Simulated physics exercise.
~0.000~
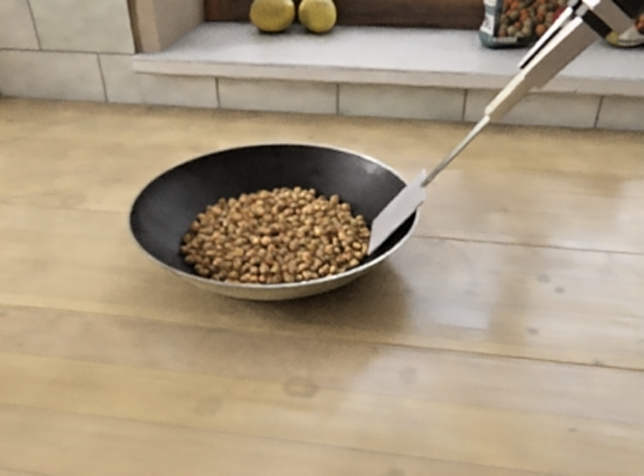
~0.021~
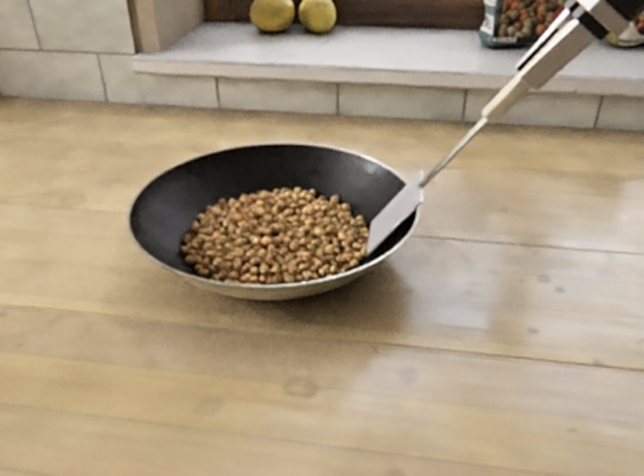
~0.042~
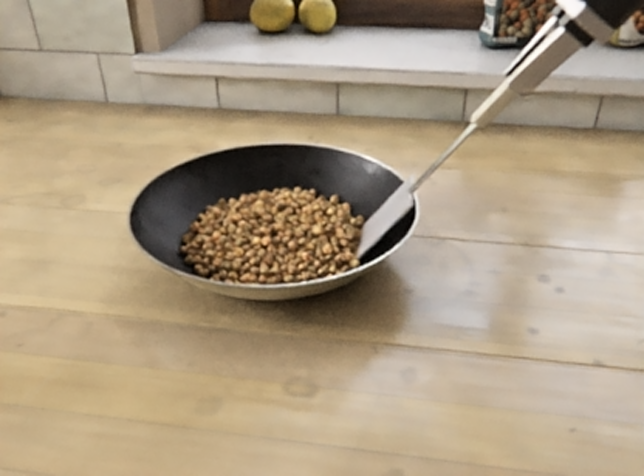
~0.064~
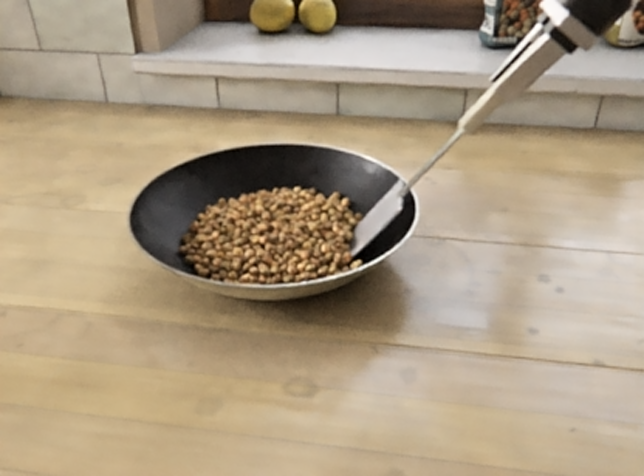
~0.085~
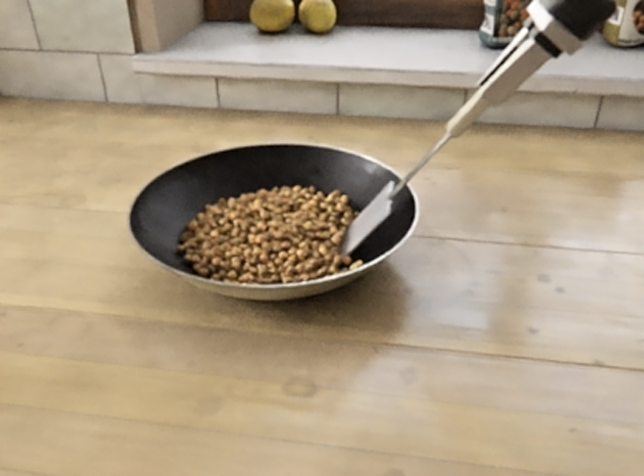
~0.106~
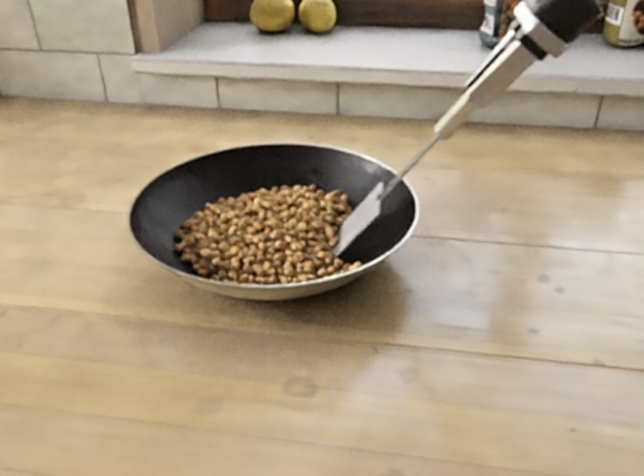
At the start, a spatula held by a machine rests at the right edge of a heap of dried chickpeas in a dark wok on a wooden counter. The machine then moves the spatula slowly a short way left, nudging the nearest chickpeas, while the wok stays still and the heap shifts only slightly.
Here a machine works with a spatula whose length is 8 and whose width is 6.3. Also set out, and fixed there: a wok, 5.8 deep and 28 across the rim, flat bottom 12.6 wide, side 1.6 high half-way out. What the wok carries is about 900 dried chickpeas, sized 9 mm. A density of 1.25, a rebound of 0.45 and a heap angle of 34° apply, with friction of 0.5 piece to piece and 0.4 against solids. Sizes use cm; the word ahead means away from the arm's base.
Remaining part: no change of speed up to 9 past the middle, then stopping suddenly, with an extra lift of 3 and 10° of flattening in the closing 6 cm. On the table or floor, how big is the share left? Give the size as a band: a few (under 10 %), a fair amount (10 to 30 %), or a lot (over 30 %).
A few, under 10 %.
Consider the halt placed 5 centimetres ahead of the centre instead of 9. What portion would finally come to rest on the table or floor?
In that case some 0 per cent.
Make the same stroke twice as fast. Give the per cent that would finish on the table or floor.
Roughly 15 in a hundred.
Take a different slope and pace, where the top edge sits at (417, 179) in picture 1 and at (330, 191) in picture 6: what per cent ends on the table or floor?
It comes to something like 15 %, give or take.
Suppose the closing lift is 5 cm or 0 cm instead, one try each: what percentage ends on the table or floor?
It works out to some 5 per cent for the first setting and some 0 per cent for the second.
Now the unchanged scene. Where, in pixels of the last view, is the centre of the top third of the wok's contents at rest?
You'll find it at about (198, 216).
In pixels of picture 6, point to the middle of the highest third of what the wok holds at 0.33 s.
It is centred close to (212, 215).
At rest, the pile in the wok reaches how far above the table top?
6.5 cm.
After 0.22 s, sloping 54°, highest piece 4 above the table; 900 in the wok.
After 0.33 s, sloping 50°, highest piece 5 above the table; 900 in the wok.
After 0.59 s, sloping 44°, highest piece 7 above the table; 883 in the wok, 15 on the table or floor, 2 on the blade or in flight.
After 1.64 s, sloping 44°, highest piece 6 above the table; 883 in the wok, 17 on the table or floor.
In the end, 883 in the wok, 17 on the table or floor. That is 2 % on the table or floor.
